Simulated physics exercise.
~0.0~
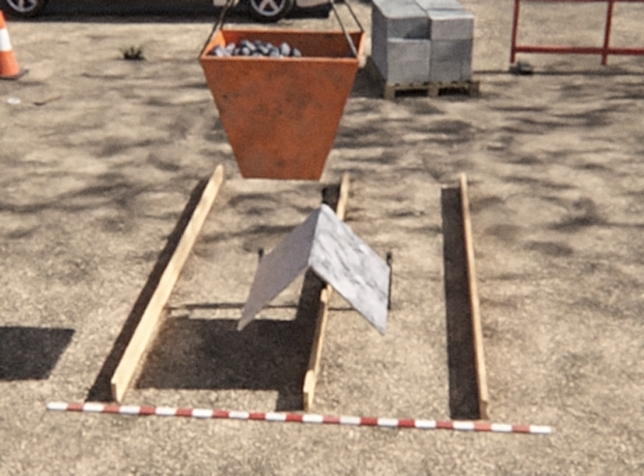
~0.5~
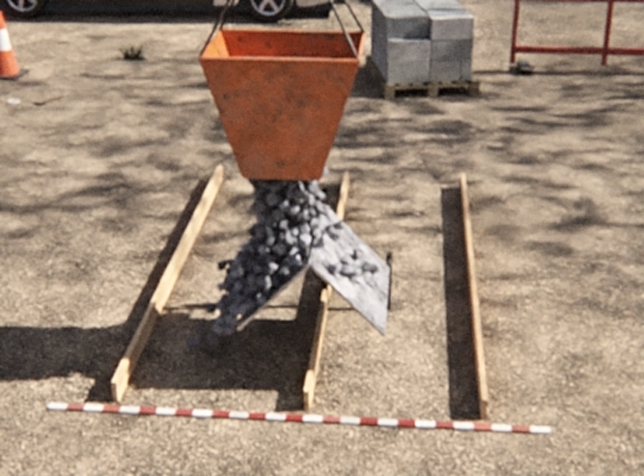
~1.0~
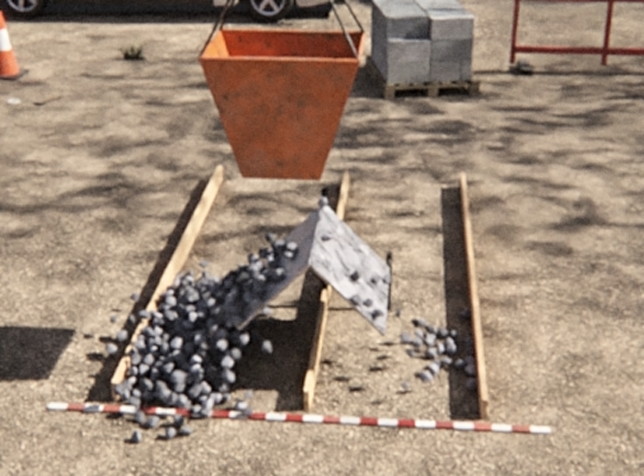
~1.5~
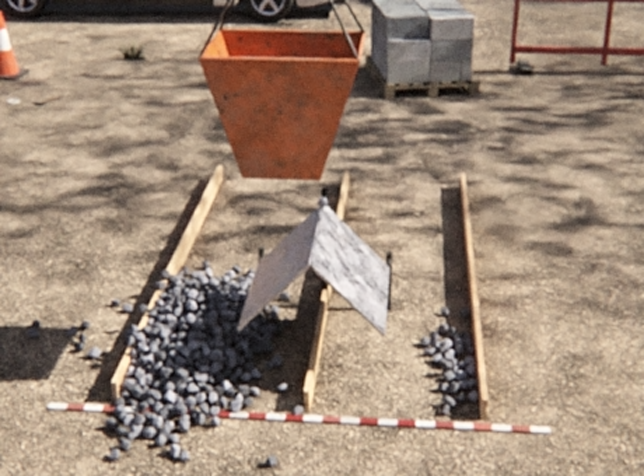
On gravelly ground, an orange skip drops grey stones over sloping steel, mostly filling the left bay.
